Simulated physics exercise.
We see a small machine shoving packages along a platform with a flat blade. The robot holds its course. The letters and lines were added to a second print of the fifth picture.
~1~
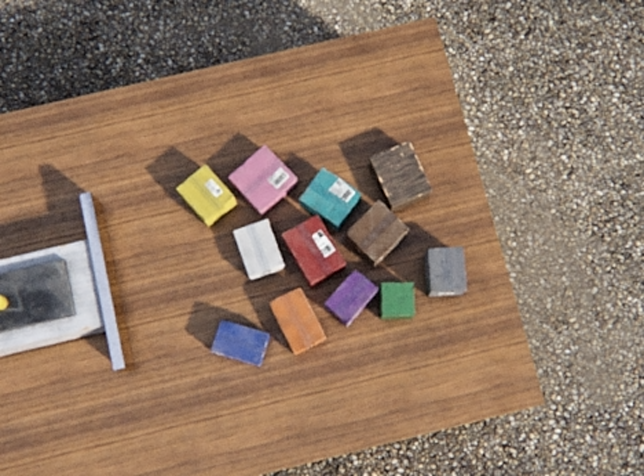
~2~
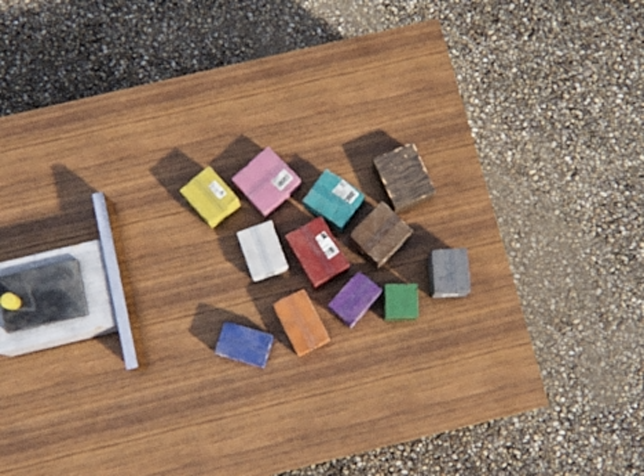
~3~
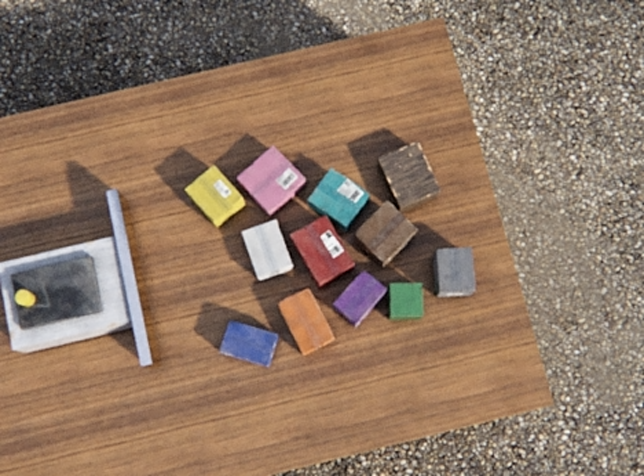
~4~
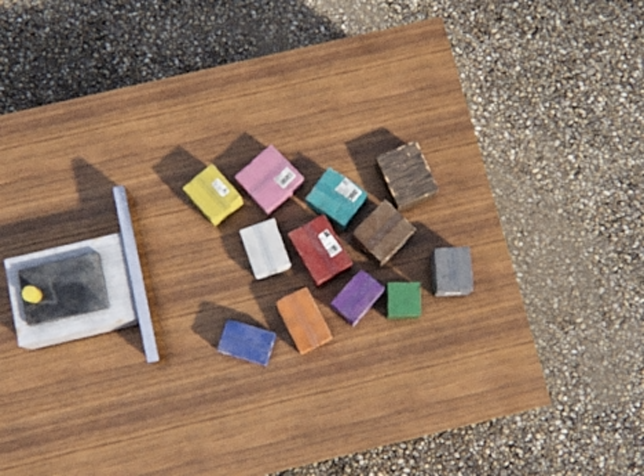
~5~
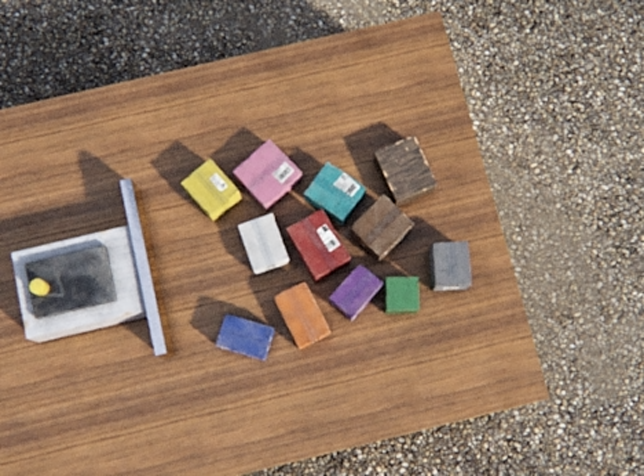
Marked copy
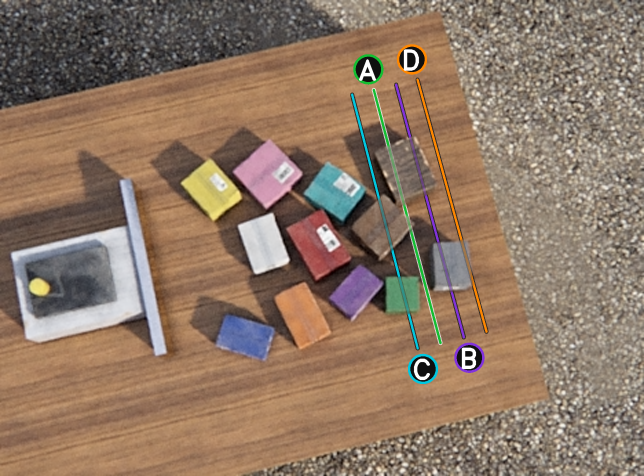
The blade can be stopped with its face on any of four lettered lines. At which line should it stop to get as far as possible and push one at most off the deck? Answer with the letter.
C is the last line within the limit.
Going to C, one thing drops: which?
It is the black crate.
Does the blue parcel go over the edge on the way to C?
No.
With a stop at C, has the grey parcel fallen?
No.
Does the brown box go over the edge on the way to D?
Yes.
On the marked copy, A at (406, 213); B at (429, 208); C at (384, 218); D at (451, 202).
With C. Early on, robot (165, 260); blue parcel (284, 337); orange box (320, 311).
Further on, robot (252, 239); black crate (433, 156); grey parcel (457, 269).
At the end, robot (318, 224); black crate over the edge; brown box (489, 216); one fallen.
As for the rest, A drops four; B drops four; D drops eight.
